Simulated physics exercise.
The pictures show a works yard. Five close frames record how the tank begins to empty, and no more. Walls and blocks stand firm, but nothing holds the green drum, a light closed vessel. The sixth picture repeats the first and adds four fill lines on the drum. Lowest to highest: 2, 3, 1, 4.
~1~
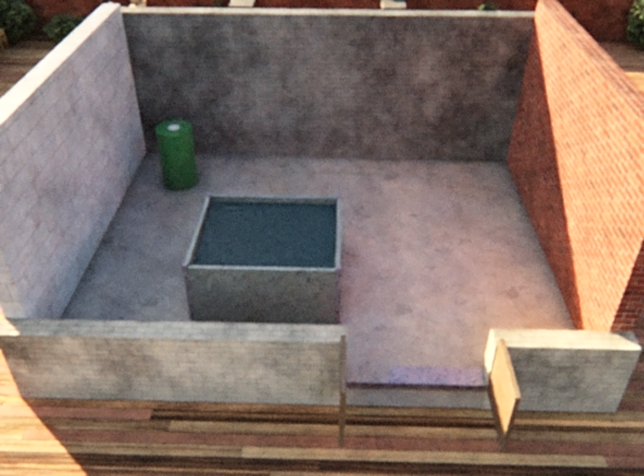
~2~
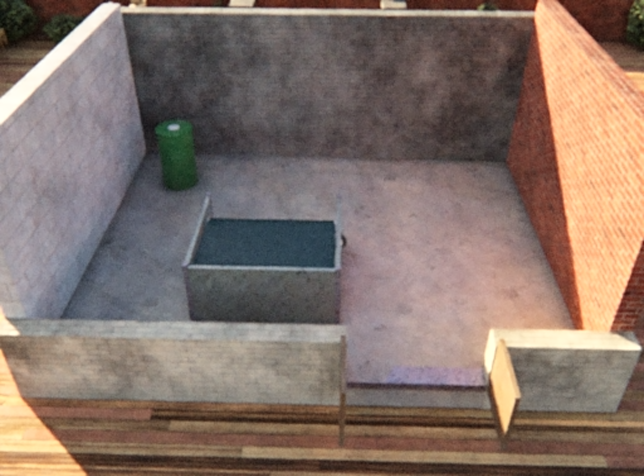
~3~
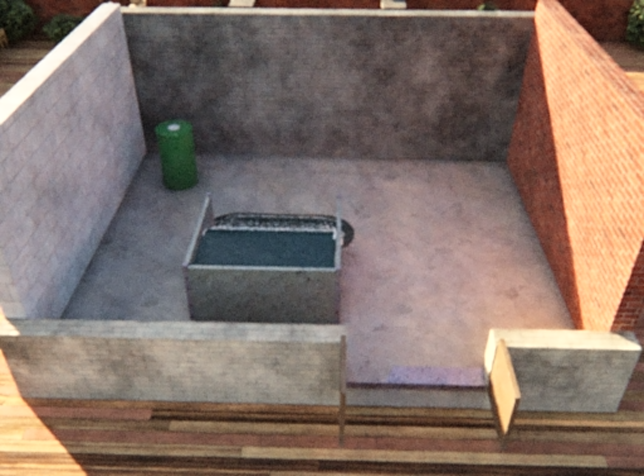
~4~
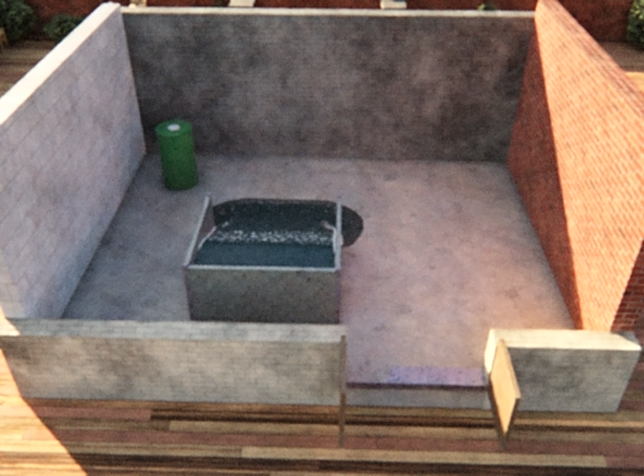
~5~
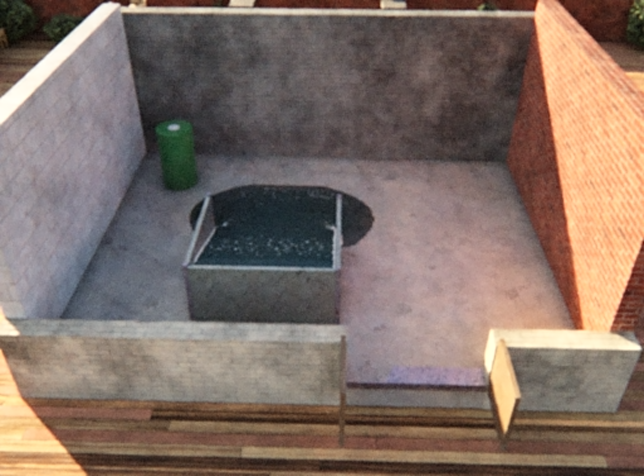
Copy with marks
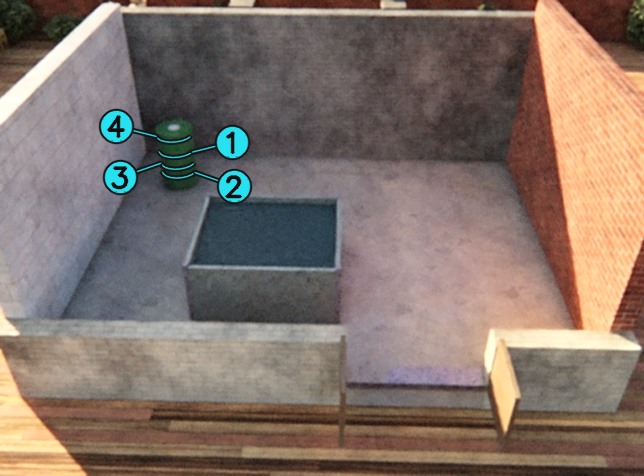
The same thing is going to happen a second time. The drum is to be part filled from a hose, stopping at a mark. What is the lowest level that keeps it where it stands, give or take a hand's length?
It is 2.
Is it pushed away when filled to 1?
No, not at all.
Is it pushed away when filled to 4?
No, that is safe.
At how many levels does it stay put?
All four.
On the marked copy, 1 at (172, 157); 2 at (176, 178); 3 at (174, 169); 4 at (170, 142); from the bottom up 2, 3, 1, 4.
For line 1, it does not move.
For line 2, it does not move.
For line 3, it does not move.
For line 4, it does not move.
